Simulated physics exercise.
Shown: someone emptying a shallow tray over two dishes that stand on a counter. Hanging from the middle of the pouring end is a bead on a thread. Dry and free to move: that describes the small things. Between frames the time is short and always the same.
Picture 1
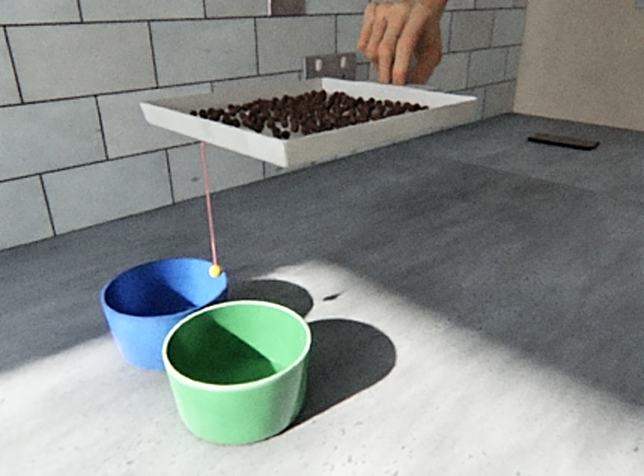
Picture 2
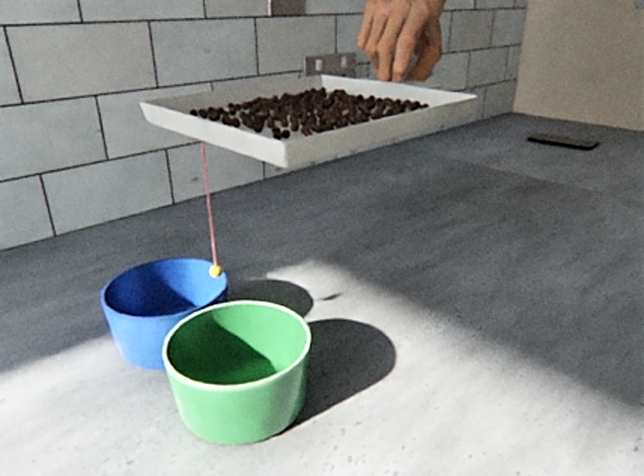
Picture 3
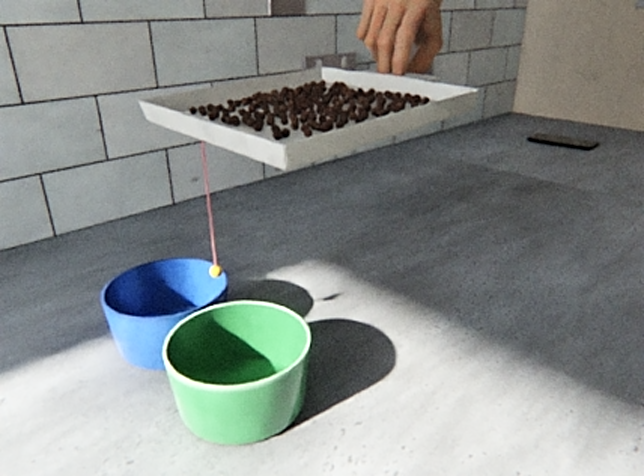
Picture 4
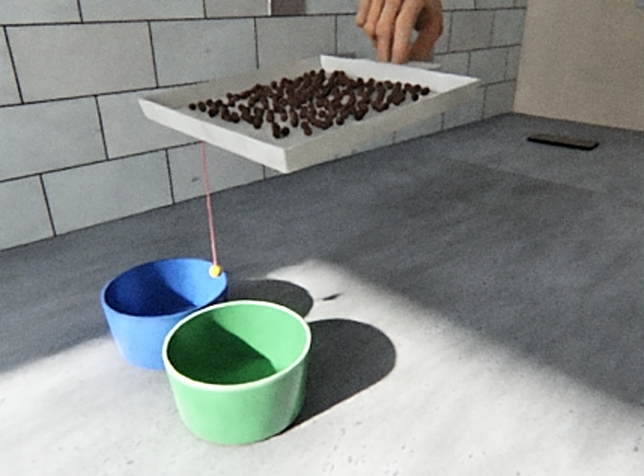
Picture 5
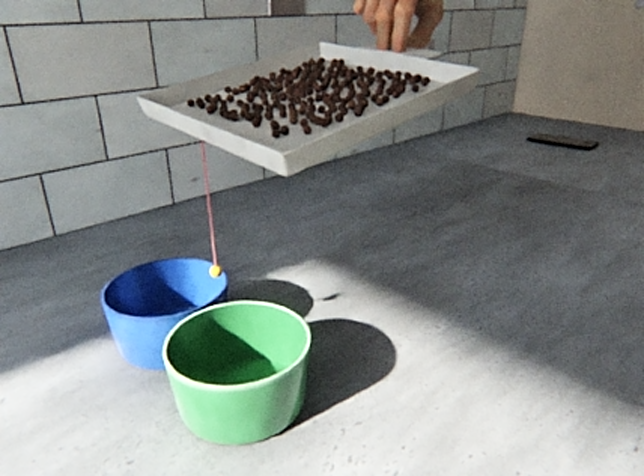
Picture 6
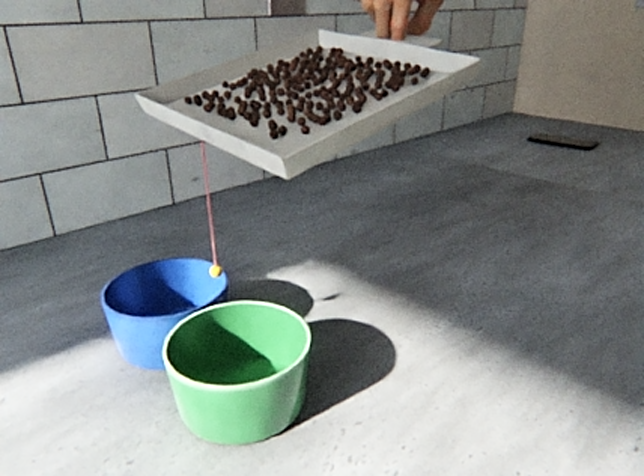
A hand held a white tray of dark berries above a blue dish and a green one, then slowly tilted it slightly toward its lower right corner while the bead on its thread hung still.
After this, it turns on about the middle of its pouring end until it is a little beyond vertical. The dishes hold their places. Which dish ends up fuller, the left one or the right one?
The right one.
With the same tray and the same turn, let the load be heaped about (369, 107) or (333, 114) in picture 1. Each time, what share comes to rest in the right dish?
Close to 90 %, followed by close to 100 %.
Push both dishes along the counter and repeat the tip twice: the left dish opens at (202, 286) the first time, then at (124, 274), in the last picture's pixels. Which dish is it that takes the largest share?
In order of the tries: The dish on the right side, then the dish on the right side.
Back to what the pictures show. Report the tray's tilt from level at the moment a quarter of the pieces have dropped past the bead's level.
Somewhere near 95 degrees, I'd say.
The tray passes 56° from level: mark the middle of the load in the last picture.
Near the pixel (255, 140).
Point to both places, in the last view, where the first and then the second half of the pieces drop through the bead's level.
The opening part goes through (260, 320); what follows goes through (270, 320).
Shortly afterwards, tray tipped steeply; all but a few on the tray; a little in the right dish; only a few outside both.
Next, tray tipped right over; near two thirds on the tray; a little in the right dish; only a few outside both; near a quarter in the air.
Some moments later, tray tipped past a quarter turn; all but a few in the right dish; a little outside both.
In the end, tray tipped past a quarter turn; all but a few in the right dish; none at all in the left dish; a little outside both.
